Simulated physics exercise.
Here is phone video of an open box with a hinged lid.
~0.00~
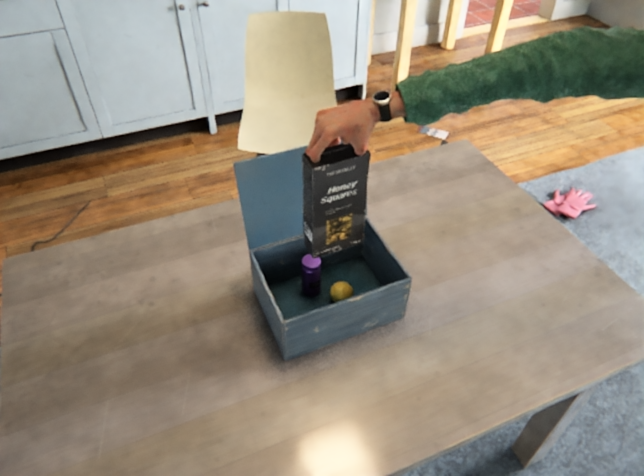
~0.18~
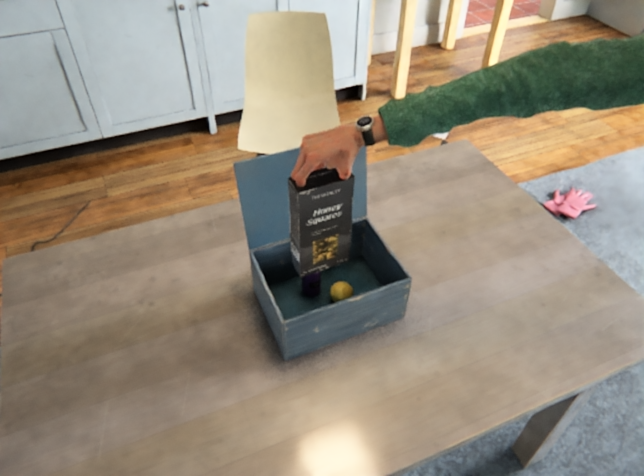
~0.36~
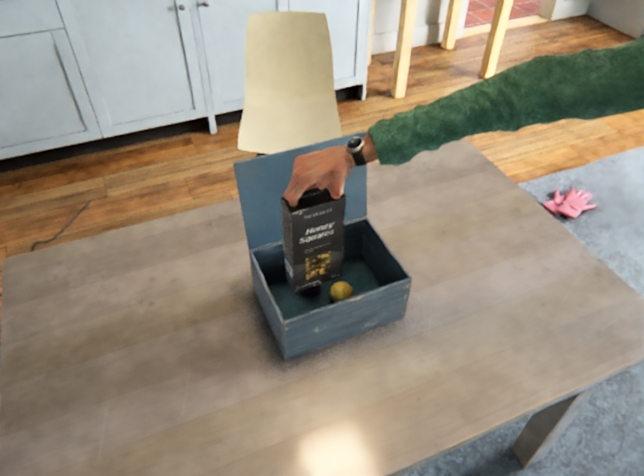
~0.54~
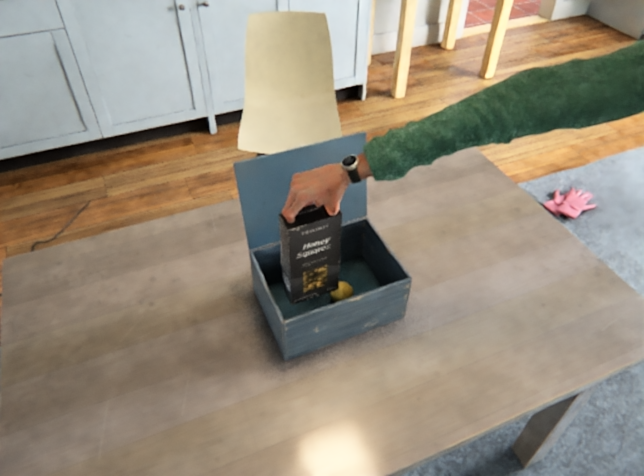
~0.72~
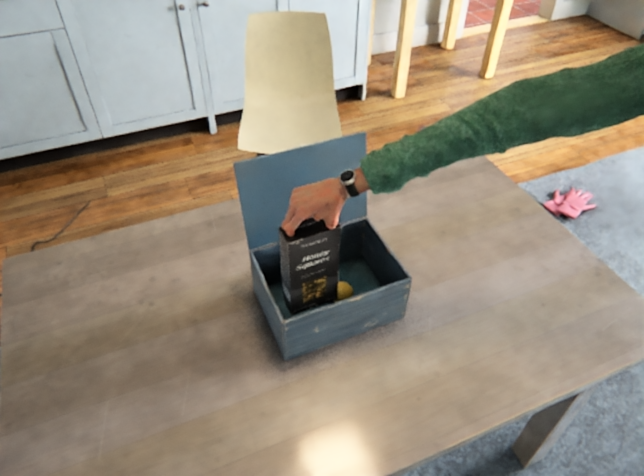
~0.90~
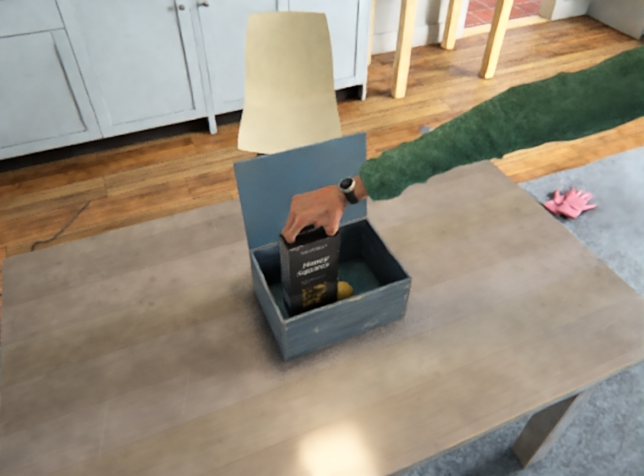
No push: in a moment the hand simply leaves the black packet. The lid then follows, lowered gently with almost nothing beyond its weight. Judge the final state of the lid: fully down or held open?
In the end it is held open.
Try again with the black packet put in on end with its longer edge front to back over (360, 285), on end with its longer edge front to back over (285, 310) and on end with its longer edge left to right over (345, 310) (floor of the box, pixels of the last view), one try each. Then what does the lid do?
With the first placement it can't come down; with the second it can't come down; with the third it can't come down.
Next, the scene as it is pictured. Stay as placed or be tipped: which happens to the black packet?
Once everything settles, the black packet keeps its original angle.
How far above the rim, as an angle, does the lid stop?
Some 40°.
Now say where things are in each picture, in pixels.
In the first frame, still above its spot; black packet (335, 202).
In the second frame, still above its spot; black packet (321, 223).
In the third frame, still above its spot; black packet (314, 240).
In the fourth frame, still above its spot; black packet (311, 254).
In the fifth frame, still above its spot; black packet (310, 266).
In the sixth frame, in place under the hand; black packet (310, 272).
After 2.10 s, lid starting down; black packet shifted a little near (310, 290).
After 2.60 s, lid 47° above the rim; black packet shifted a little near (310, 290).
In the end (6.5 s), lid 38° above the rim; moved from the start, black packet; the other 2 unmoved. At the end, from the last picture's camera, black packet near (310, 290).
